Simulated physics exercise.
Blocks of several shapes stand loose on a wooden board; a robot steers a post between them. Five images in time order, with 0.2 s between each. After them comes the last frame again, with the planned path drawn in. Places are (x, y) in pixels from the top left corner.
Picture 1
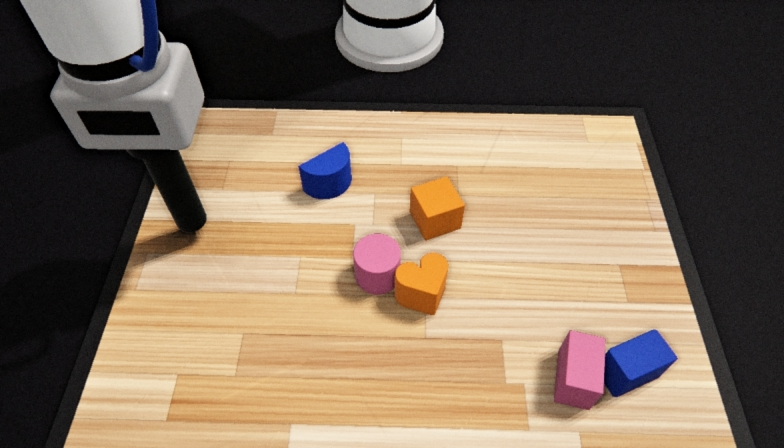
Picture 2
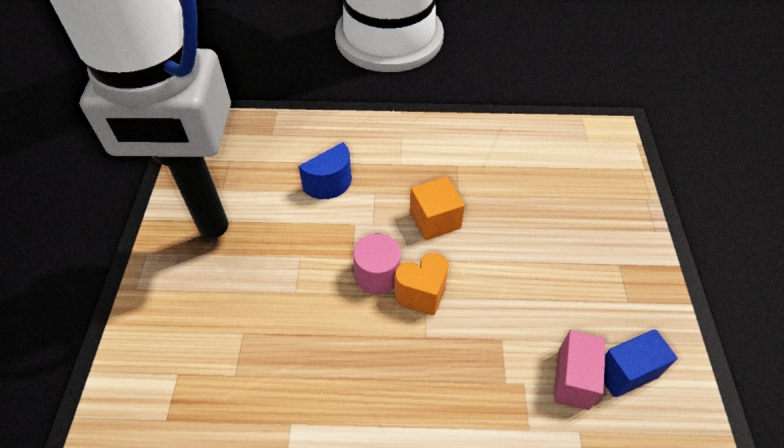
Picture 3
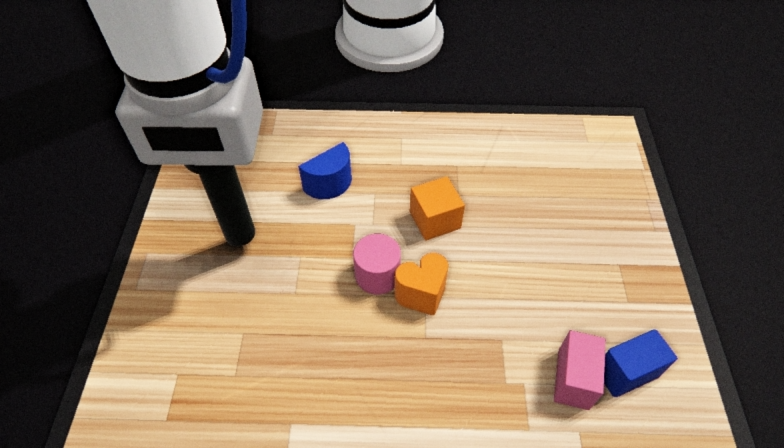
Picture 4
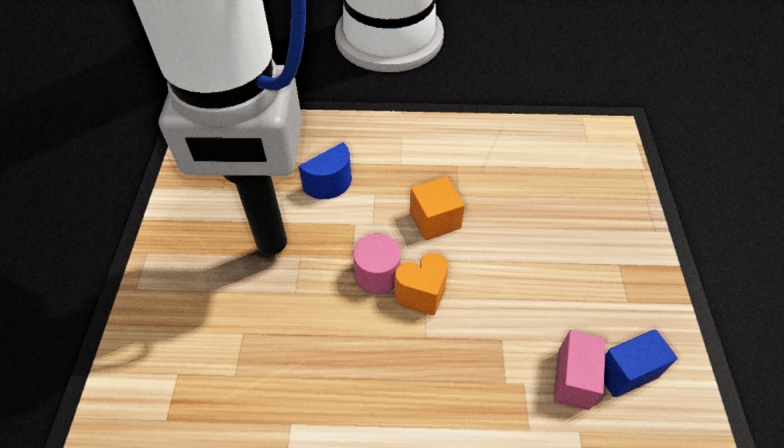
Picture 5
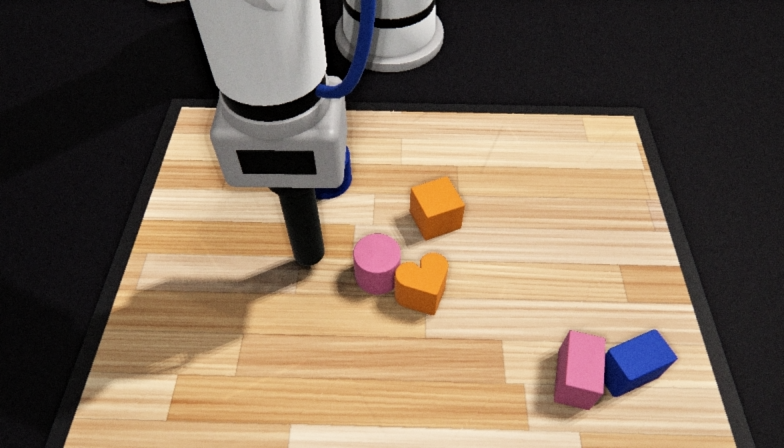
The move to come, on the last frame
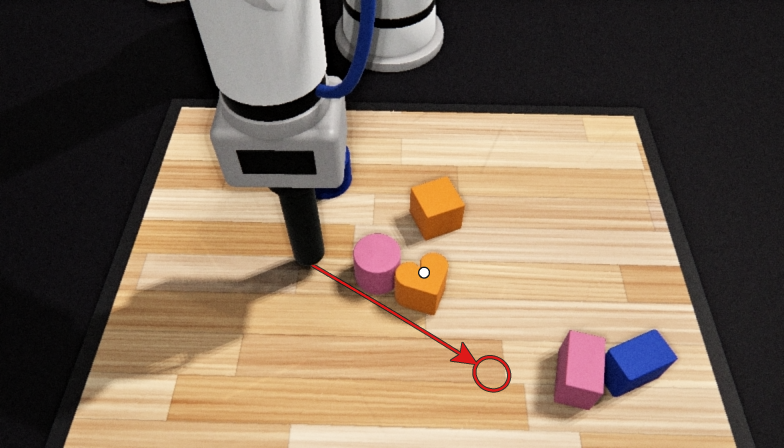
On a light wooden board against a dark background, blue, orange and pink blocks sit scattered while a robot arm holds a black post near the left edge. The arm moves the post steadily rightward and slightly toward the viewer, bringing it just left of the pink cylinder, while the blocks stay still.
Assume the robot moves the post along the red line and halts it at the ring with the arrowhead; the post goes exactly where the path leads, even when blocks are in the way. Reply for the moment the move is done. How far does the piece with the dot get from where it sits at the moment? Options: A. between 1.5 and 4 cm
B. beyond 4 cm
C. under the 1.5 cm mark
Correct choice: A.
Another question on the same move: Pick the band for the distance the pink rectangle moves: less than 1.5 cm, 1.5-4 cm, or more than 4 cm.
It will fall in the lowest band, under 1.5 cm.
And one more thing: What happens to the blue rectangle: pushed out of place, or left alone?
At the end, its place is the same.
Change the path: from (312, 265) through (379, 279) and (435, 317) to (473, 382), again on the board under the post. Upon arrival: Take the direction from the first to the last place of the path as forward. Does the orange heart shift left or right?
Left-hand side.
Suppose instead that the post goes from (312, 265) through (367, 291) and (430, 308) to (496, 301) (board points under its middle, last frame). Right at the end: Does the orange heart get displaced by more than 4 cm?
Yes
The drawn path runs from (312, 265) to (492, 373); the dot is on the orange heart.
What follows on the original path. One third of the way, post (369, 288); pink cylinder (400, 255); orange heart (449, 275), turned 30° clockwise.
Two thirds of the way, post (430, 325); pink cylinder (406, 256); orange heart (455, 275), turned 40° clockwise.
At the end, post (495, 365); pink cylinder (406, 256); orange heart (455, 275), turned 40° clockwise; pink rectangle not moved; blue rectangle not moved.
